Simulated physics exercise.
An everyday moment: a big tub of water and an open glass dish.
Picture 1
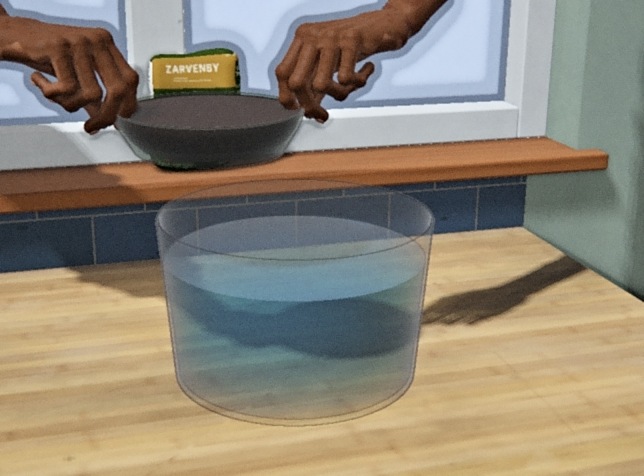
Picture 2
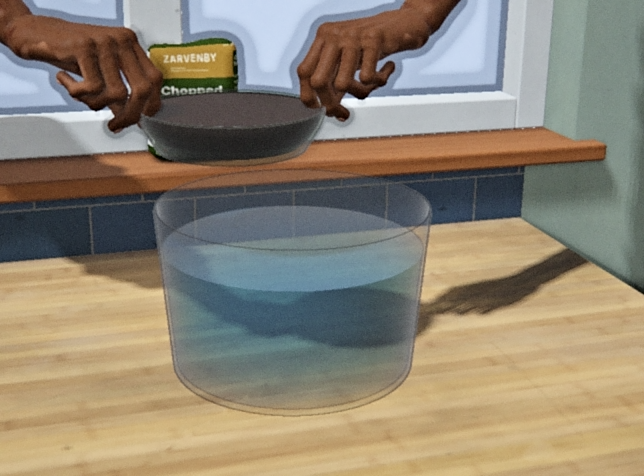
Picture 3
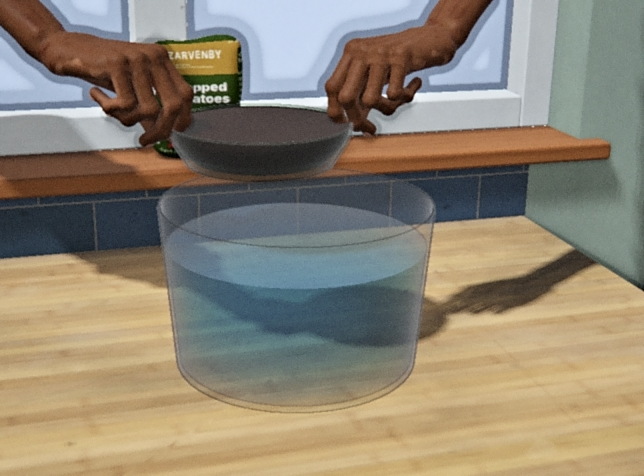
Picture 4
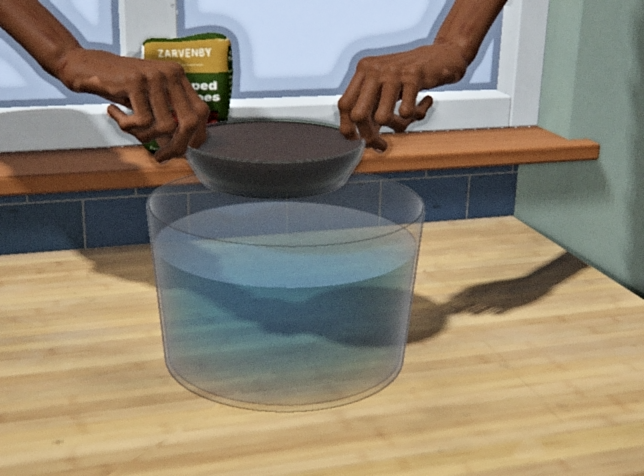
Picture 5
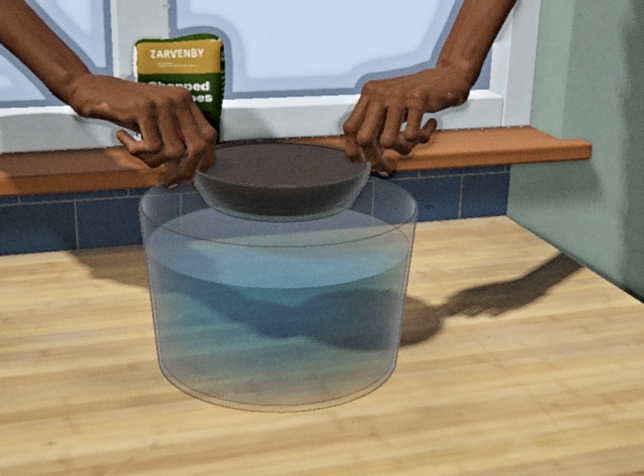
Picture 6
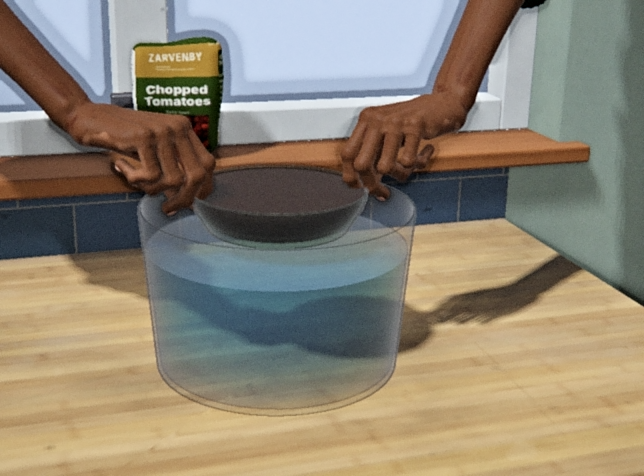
On a wooden kitchen counter by a window, two hands lowering a nearly full dark dish over a clear tub of water.
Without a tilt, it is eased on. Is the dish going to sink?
Yes, it goes down.
Shortly, the dish dips into the water.
Then, water pours in over its rim.
At the finish, the dish lies on the bottom.
